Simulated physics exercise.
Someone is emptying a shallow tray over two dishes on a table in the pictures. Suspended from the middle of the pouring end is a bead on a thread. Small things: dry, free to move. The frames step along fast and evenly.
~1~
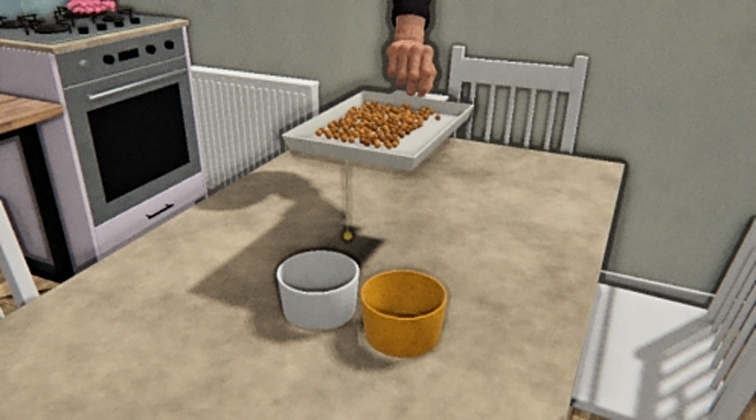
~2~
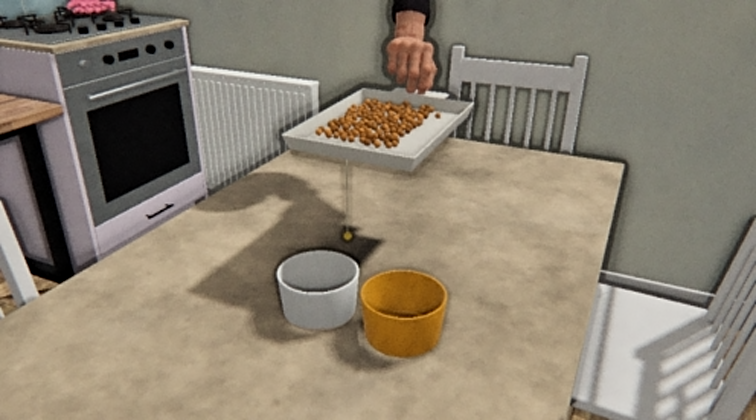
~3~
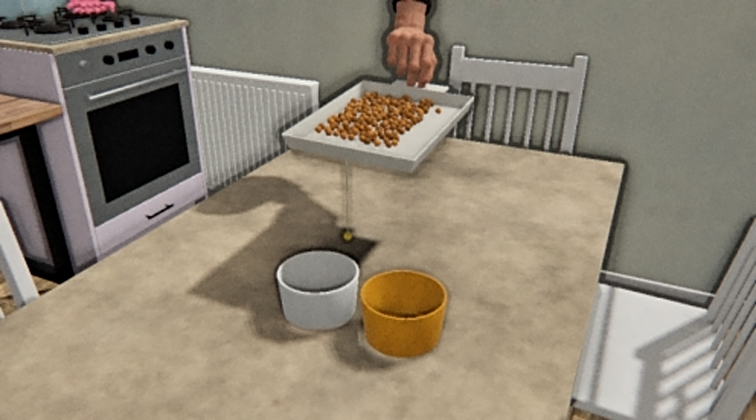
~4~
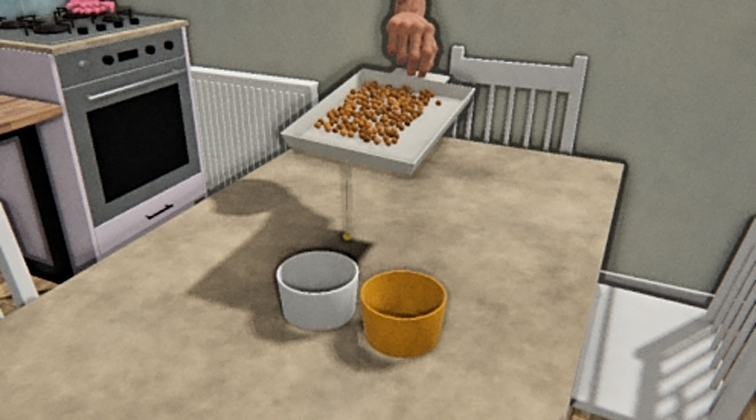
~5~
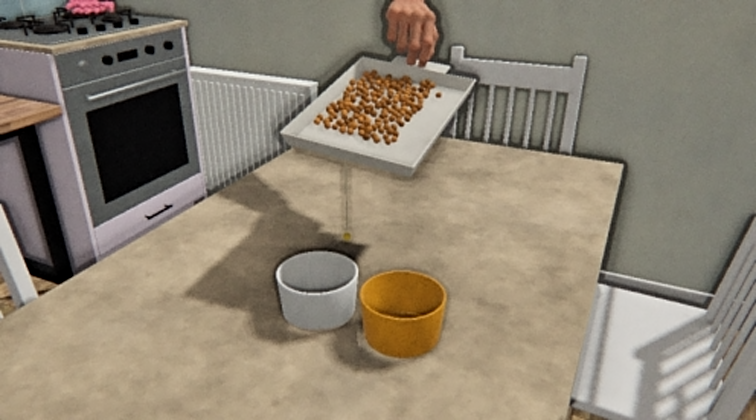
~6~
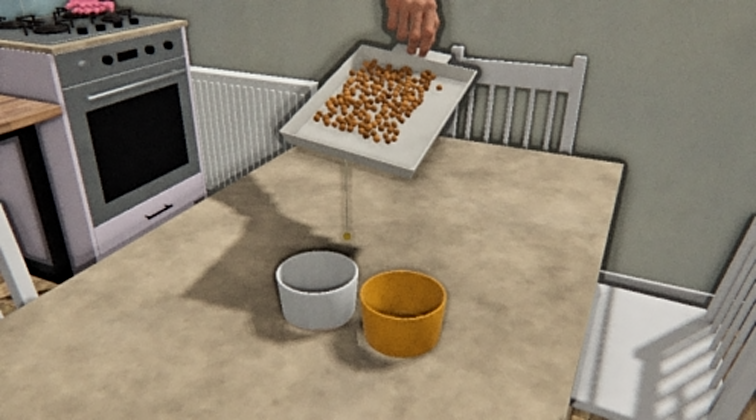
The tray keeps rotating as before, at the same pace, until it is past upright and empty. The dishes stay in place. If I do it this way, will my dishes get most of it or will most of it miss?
By the end, the dishes are holding not even half of the load, I'd say.
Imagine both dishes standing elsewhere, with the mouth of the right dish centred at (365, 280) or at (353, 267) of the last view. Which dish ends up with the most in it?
The one at right the first time, the one at right the second.
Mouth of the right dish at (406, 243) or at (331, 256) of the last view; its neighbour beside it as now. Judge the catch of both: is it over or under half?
Well, a minority share the first time and a minority share the next.
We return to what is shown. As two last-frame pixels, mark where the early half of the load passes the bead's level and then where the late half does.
Half one: (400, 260), half two: (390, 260).
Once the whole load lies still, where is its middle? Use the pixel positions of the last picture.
I'd place the middle at about (397, 306).
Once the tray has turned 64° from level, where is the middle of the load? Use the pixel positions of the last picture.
Roughly at (386, 155).
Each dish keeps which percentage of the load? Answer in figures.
Per hundred pieces: Left dish roughly 10, right dish roughly 20.
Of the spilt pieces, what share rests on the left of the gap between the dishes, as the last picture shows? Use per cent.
It comes to near 10 percent of the spill.
Soon, tray tipped steeply; nearly all on the tray; a stray few in the right dish; a small part in the air.
A while on, tray tipped past a quarter turn; about half on the tray; a small part in the right dish; a stray few in the left dish; about a quarter outside both; a small part in the air.
Towards the end, tray tipped past a quarter turn; about a quarter in the right dish; a small part in the left dish; about two thirds outside both.
Finally, tray tipped past a quarter turn; about a quarter in the right dish; a small part in the left dish; about two thirds outside both.
